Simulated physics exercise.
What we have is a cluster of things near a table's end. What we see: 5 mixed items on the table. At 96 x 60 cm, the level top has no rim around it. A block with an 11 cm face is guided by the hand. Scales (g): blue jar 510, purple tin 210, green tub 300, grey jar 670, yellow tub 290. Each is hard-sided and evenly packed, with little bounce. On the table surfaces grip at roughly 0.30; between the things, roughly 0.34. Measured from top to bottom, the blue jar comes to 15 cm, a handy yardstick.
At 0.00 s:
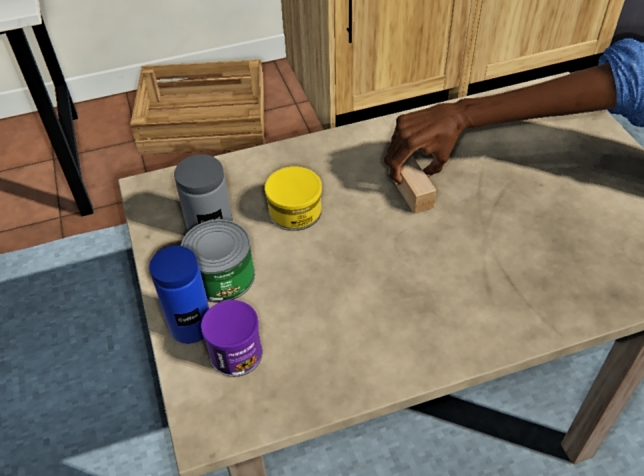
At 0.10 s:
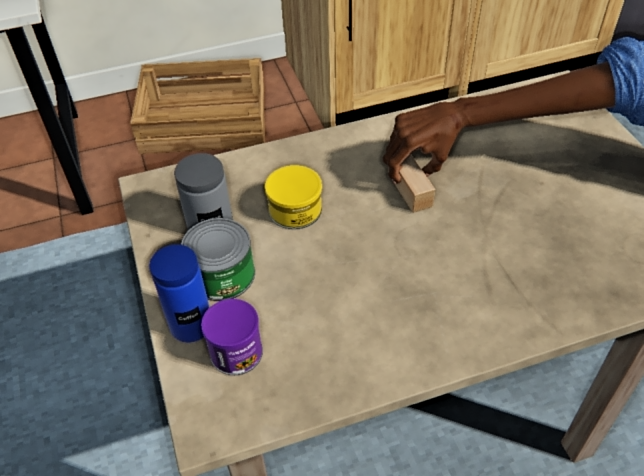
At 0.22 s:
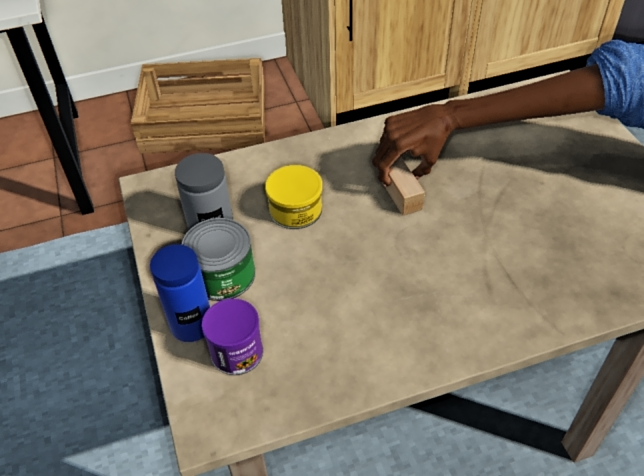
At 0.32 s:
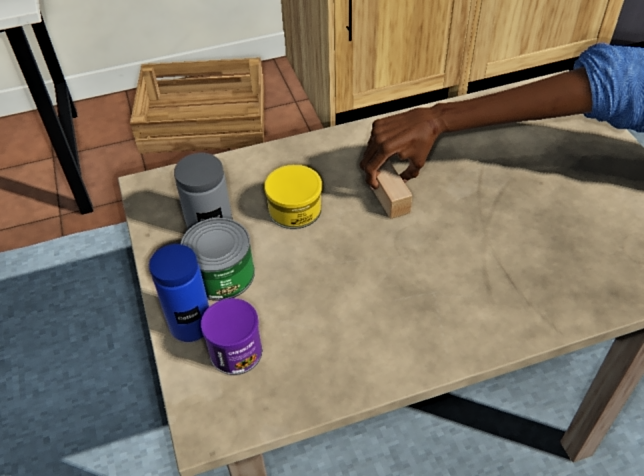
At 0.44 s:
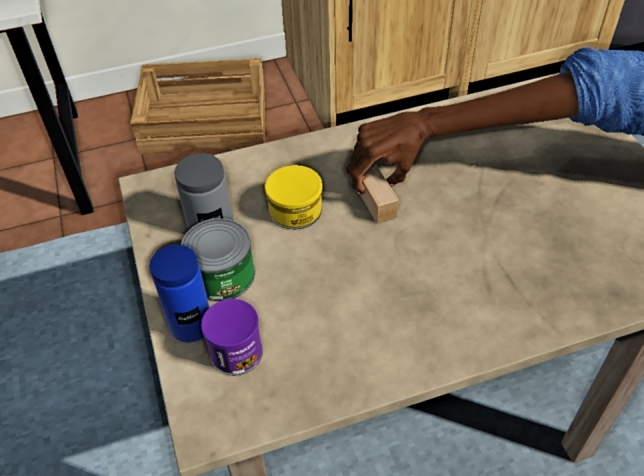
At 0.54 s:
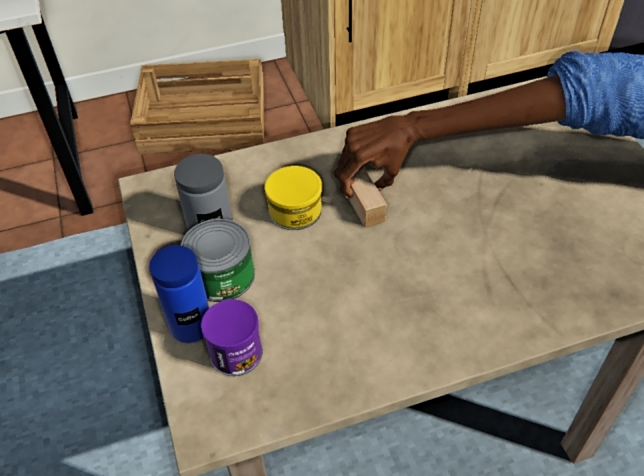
A dark-skinned hand with a blue sleeve rests on a small wooden block on a bare tabletop, seen from above at a steady angle, with a wooden crate and cabinet behind. Toward the table's left end stand a grey jar, a green tub, a blue jar and a purple tin, with a yellow tub nearer the block. After barely moving, the hand slides the block leftward toward the yellow tub.
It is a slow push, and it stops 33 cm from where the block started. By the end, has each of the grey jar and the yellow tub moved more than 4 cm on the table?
The grey jar goes beyond the limit, the yellow tub goes beyond the limit.
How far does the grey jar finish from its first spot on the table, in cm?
Net distance near 12 cm.
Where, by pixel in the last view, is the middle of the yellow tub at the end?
At pixel (189, 229) or so, give or take.
By 1.14 s, block slid 23 cm; yellow tub 8 cm from its spot near (249, 212); grey jar 2 cm from its spot near (194, 201).
By 1.44 s, block slid 29 cm; yellow tub 15 cm from its spot near (211, 222); grey jar 8 cm from its spot near (156, 206).
When it is over (2.0 s), not toppled but over 4 cm from the start, grey jar and yellow tub; the other 3 within 4 cm of the start. End places, in pixels of the last picture, grey jar near (135, 208), yellow tub near (189, 229).
